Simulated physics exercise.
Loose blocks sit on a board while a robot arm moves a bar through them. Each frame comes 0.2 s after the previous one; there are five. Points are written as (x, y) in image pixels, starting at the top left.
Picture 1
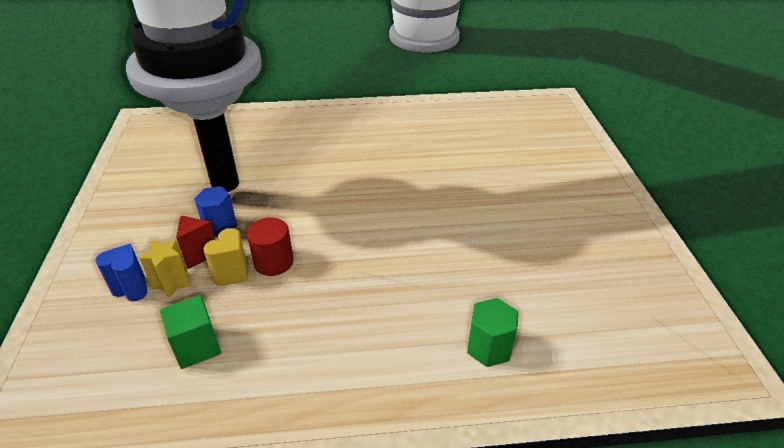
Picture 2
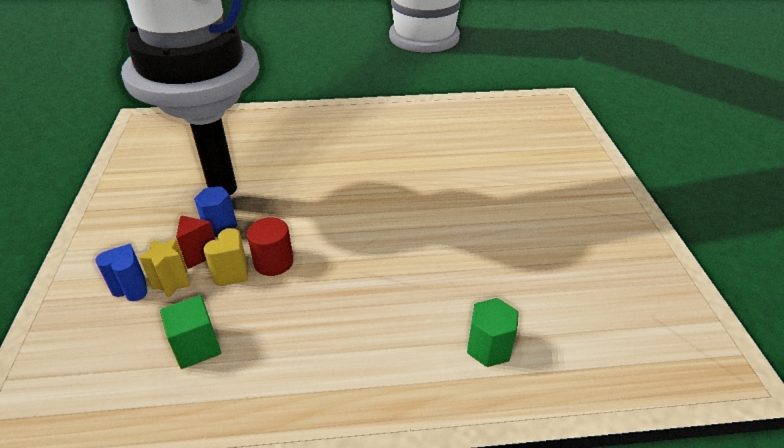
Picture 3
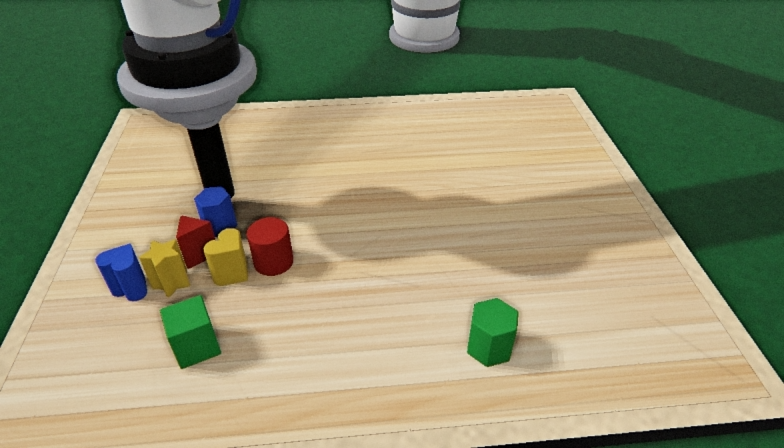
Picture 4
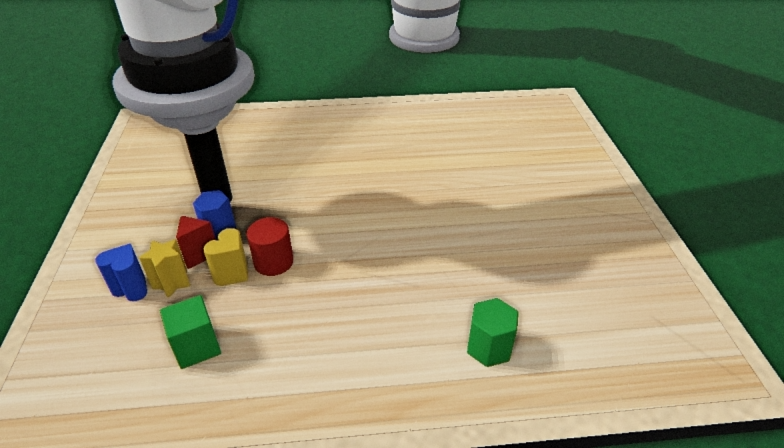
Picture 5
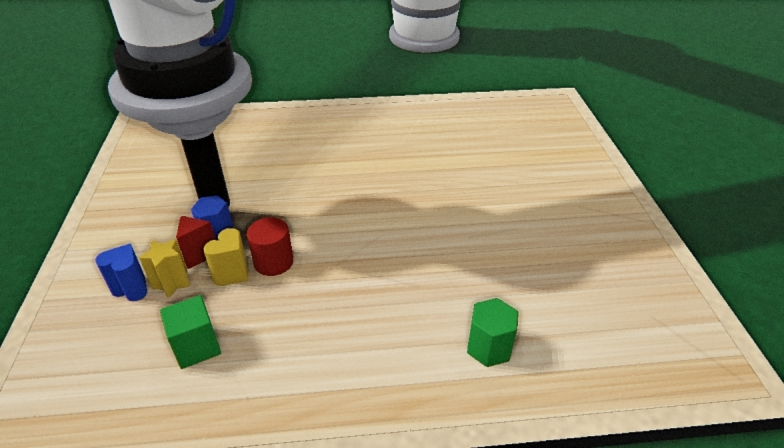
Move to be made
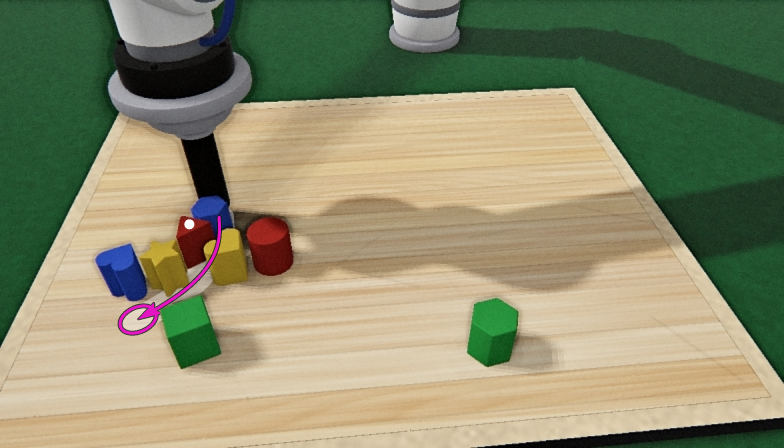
A robot arm lowered its black bar slightly toward the front of a wooden board, nudging the blue hexagonal block a little nearer the red triangle, while the other blocks stayed still.
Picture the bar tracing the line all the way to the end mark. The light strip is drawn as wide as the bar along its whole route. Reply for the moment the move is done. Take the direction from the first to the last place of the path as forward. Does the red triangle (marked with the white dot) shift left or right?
Sideways, to the right.
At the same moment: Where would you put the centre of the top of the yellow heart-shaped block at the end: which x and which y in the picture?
At roughly (235, 263).
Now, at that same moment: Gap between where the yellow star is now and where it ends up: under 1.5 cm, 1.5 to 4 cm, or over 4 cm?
It will fall in the top band, over 4 cm.
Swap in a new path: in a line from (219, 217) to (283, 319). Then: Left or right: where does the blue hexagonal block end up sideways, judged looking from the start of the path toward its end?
It goes right.
The drawn path runs from (219, 217) over (216, 250) and (189, 287) to (138, 319); the dot is on the red triangle.
The first path, step by step. One third of the way, bar at (212, 239); yellow star at (145, 268), turned 30° clockwise; red triangle at (175, 252), turned 50° clockwise; blue hexagonal block at (206, 241); yellow heart-shaped block at (229, 252).
Two thirds of the way, bar at (183, 276); yellow star at (112, 291), turned 50° clockwise; red triangle at (147, 280), turned 70° clockwise; blue hexagonal block at (199, 273), turned 60° anticlockwise; yellow heart-shaped block at (235, 263), turned 45° anticlockwise.
At the end, bar at (132, 307); yellow star at (52, 320), turned 60° clockwise; red triangle at (89, 314), turned 80° clockwise; blue hexagonal block at (199, 273), turned 60° anticlockwise; yellow heart-shaped block at (235, 263), turned 45° anticlockwise.
